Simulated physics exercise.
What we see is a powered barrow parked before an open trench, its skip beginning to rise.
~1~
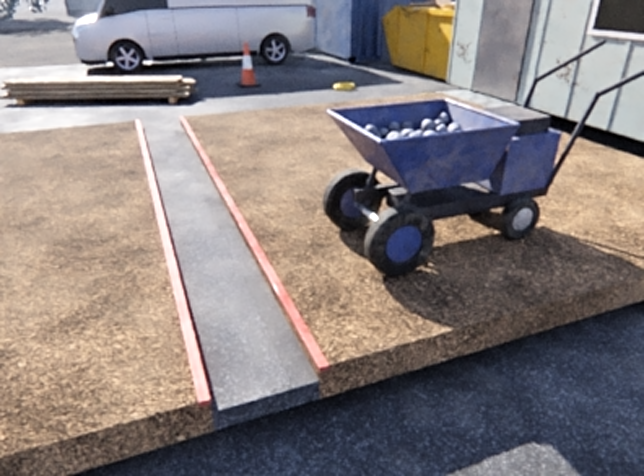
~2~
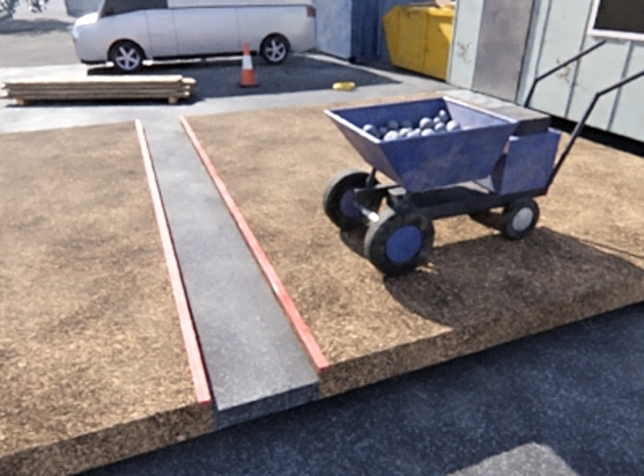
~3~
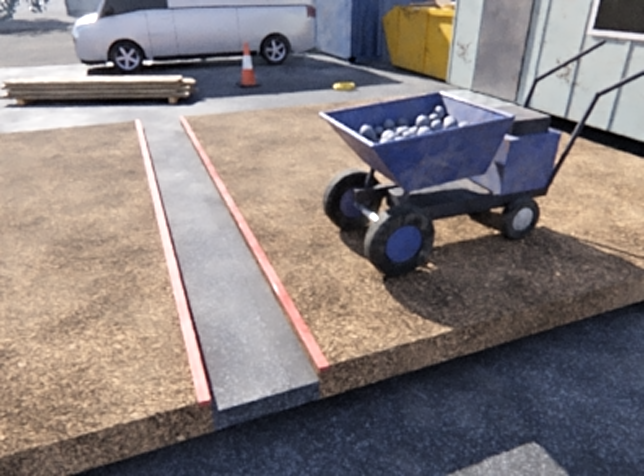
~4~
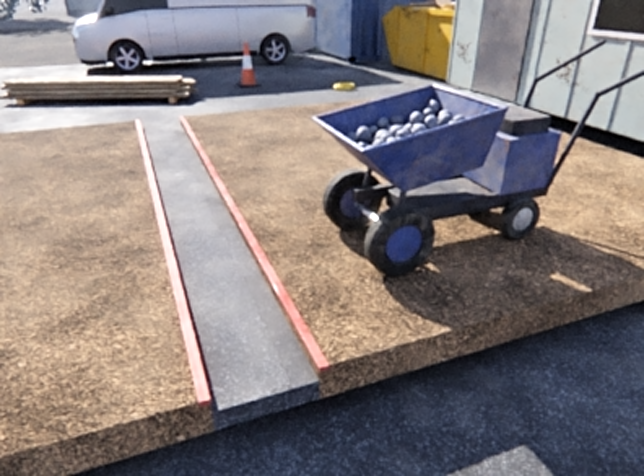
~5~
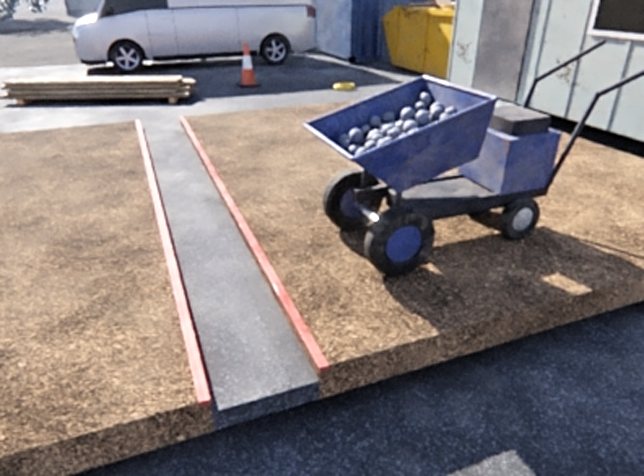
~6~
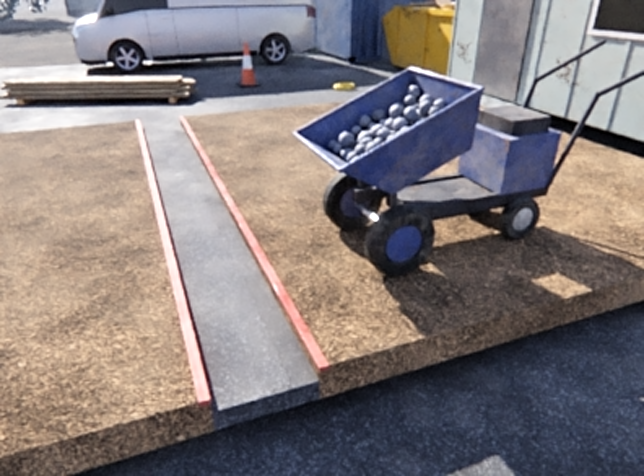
A blue barrow stands beside a shallow trench as its skip of round cobbles slowly tilts left.
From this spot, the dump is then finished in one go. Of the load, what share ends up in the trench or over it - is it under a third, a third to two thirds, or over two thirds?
The trench or the space over it holds over two thirds of the load.
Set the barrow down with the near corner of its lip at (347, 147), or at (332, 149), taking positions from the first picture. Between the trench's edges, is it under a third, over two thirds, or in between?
Try one, over two thirds; try two, above two thirds.
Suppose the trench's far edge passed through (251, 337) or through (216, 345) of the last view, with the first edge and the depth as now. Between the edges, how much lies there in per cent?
The first try lands around 50 %, the second around 70 %.
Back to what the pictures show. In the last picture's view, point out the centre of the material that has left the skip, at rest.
The centre settles at about (229, 282).
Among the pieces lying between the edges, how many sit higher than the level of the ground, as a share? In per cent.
Roughly 40 %.
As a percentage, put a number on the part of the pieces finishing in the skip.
5 in a hundred, roughly.
Shortly afterwards, skip tipped steeply; the whole lot in the skip.
Next, skip tipped right over; near two thirds in the skip; a little short of the trench; near a quarter in or heaped over the trench; only a few falling.
Some moments later, skip tipped right over; a little in the skip; a little short of the trench; the bulk in or heaped over the trench; only a few beyond it.
In the end, skip tipped right over; a little in the skip; a little short of the trench; the bulk in or heaped over the trench; only a few beyond it.
